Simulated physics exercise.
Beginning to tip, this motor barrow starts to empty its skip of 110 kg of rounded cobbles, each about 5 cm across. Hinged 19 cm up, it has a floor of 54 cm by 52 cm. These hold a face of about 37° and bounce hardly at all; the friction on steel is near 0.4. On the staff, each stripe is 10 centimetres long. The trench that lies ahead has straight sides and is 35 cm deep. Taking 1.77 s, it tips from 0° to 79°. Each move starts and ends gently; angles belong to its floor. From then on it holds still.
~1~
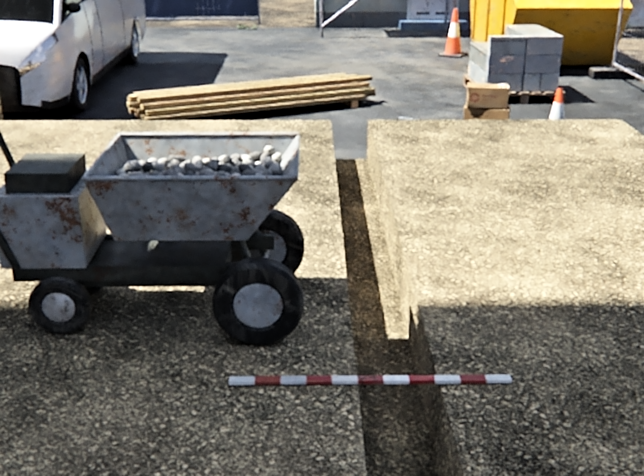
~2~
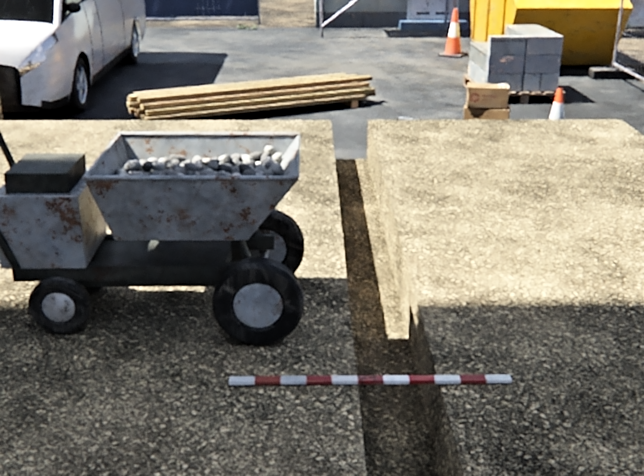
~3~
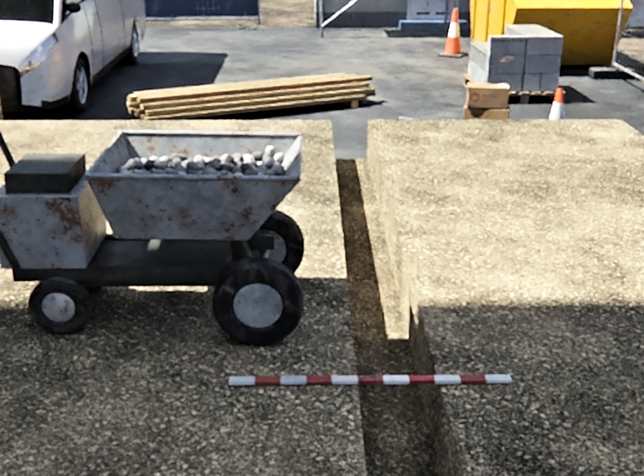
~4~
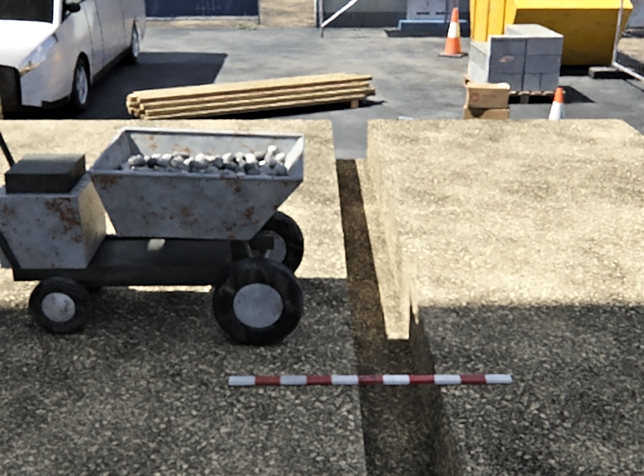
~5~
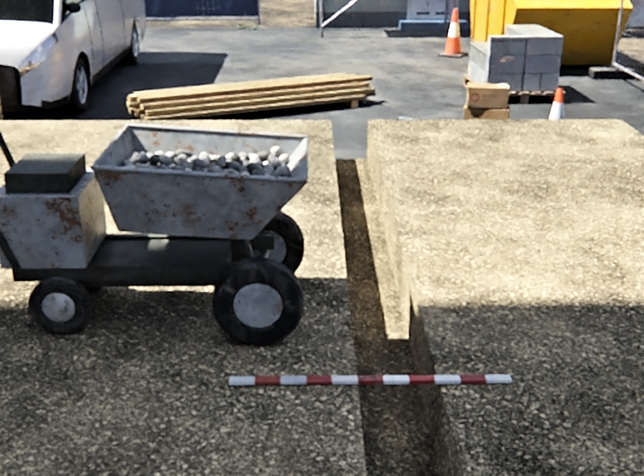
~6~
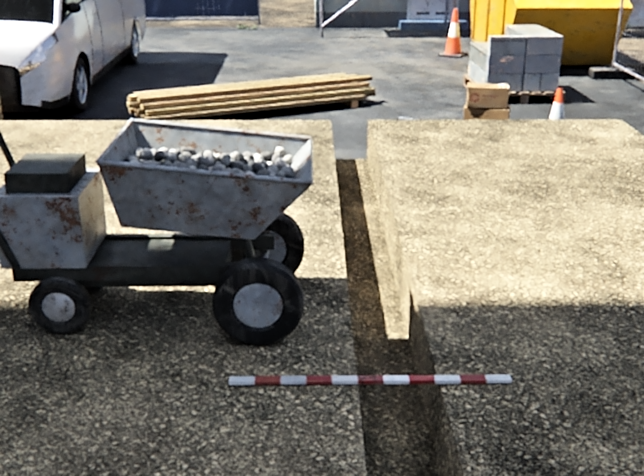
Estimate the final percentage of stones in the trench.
I would say 52 percent.
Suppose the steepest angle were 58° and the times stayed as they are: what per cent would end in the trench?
Roughly 45%.
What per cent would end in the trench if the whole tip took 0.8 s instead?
Around 35 per cent would end in the trench.
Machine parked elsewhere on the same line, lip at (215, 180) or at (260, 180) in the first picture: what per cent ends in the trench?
About 85 per cent first, then about 90 per cent.
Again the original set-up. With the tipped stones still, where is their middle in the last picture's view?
I'd point to around (413, 346).
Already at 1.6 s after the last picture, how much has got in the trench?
By then, around 25 percent.
Then, 1.0 s after the last picture the floor is at 67°, 98 % in the skip, 2 % in the trench; the foremost stones are at (425, 307).
Then, 1.6 s after the last picture the floor is at 79°, 32 % in the skip, 26 % in the trench, 42 % past the trench; the foremost stones are at (548, 299).
Then, 1.9 s after the last picture the floor is at 79°, 8 % in the skip, 42 % in the trench, 50 % past the trench; the foremost stones are at (589, 293).
Then, 3.9 s after the last picture the floor is at 79°, 0 % in the skip, 52 % in the trench, 48 % past the trench; the foremost stones are at (600, 293).
